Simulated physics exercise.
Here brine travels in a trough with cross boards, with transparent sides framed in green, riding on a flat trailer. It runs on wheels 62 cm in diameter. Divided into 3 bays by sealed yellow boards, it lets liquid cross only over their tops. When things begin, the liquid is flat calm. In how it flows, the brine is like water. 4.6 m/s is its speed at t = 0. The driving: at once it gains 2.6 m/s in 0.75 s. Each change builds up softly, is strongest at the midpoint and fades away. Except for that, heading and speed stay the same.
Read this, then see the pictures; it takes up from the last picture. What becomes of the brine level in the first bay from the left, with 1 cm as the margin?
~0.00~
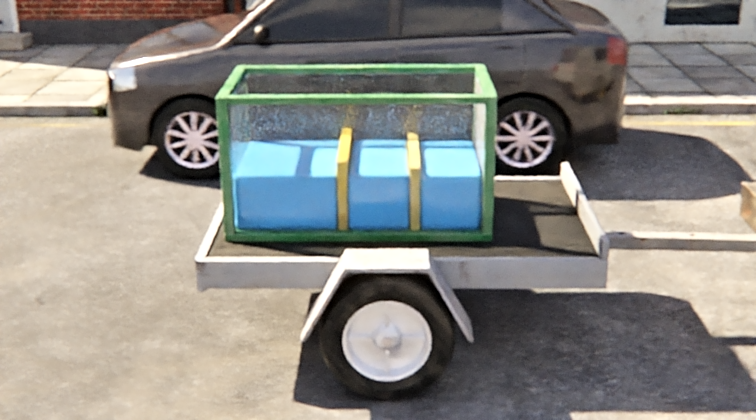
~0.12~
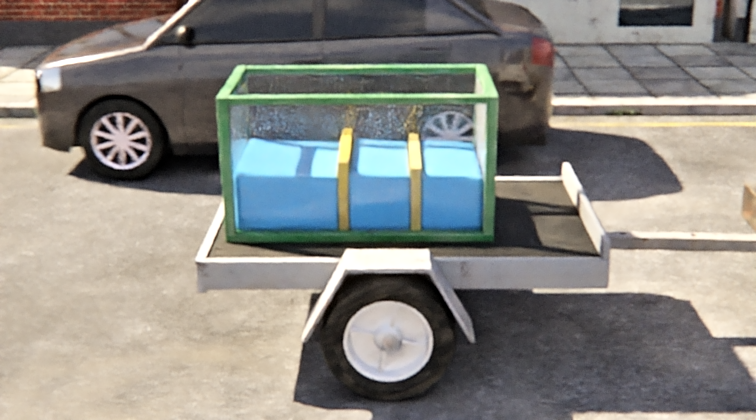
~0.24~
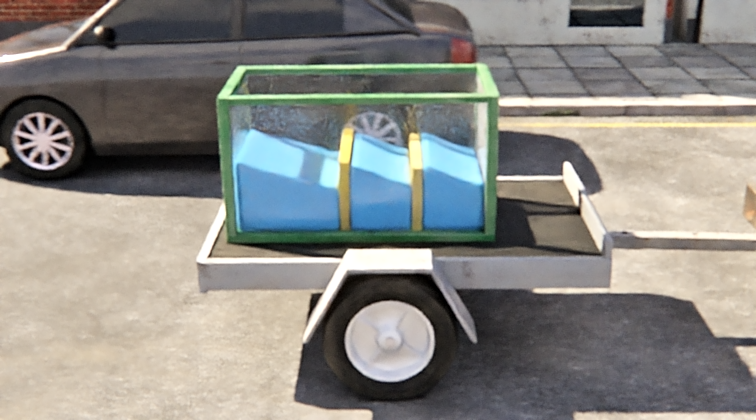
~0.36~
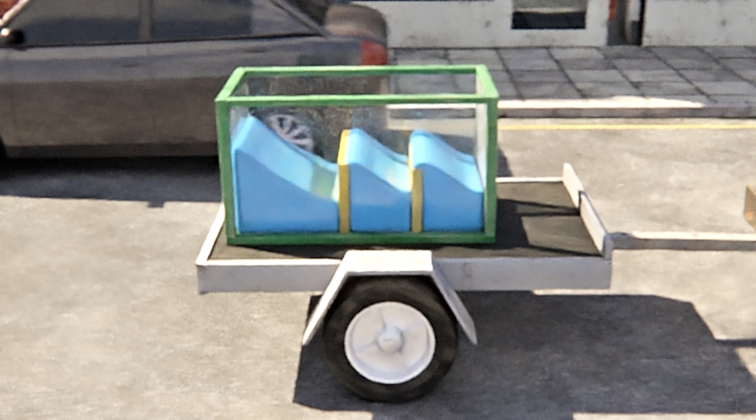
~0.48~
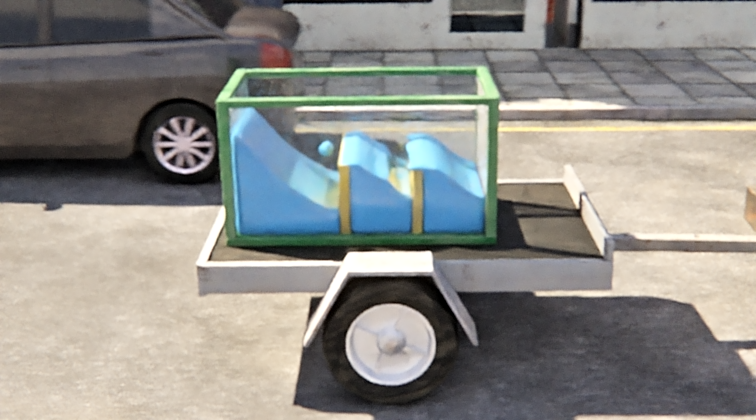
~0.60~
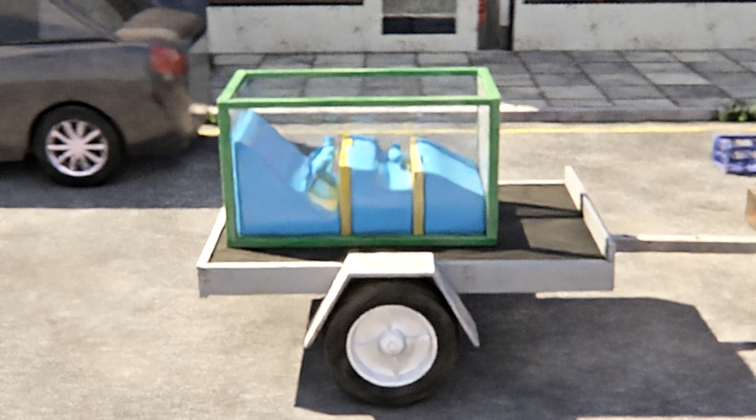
It stays the same.
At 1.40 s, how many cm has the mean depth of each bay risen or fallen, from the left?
Note, cm from the left: 0 / 2 up / 3 down.
By 0.90 s the mean depths from the left are 30, 30, 26 cm.
By 1.40 s the mean depths from the left are 29, 31, 26 cm.
By 1.90 s the mean depths from the left are 29, 31, 26 cm.
By 3.73 s the mean depths from the left are 28, 31, 26 cm.
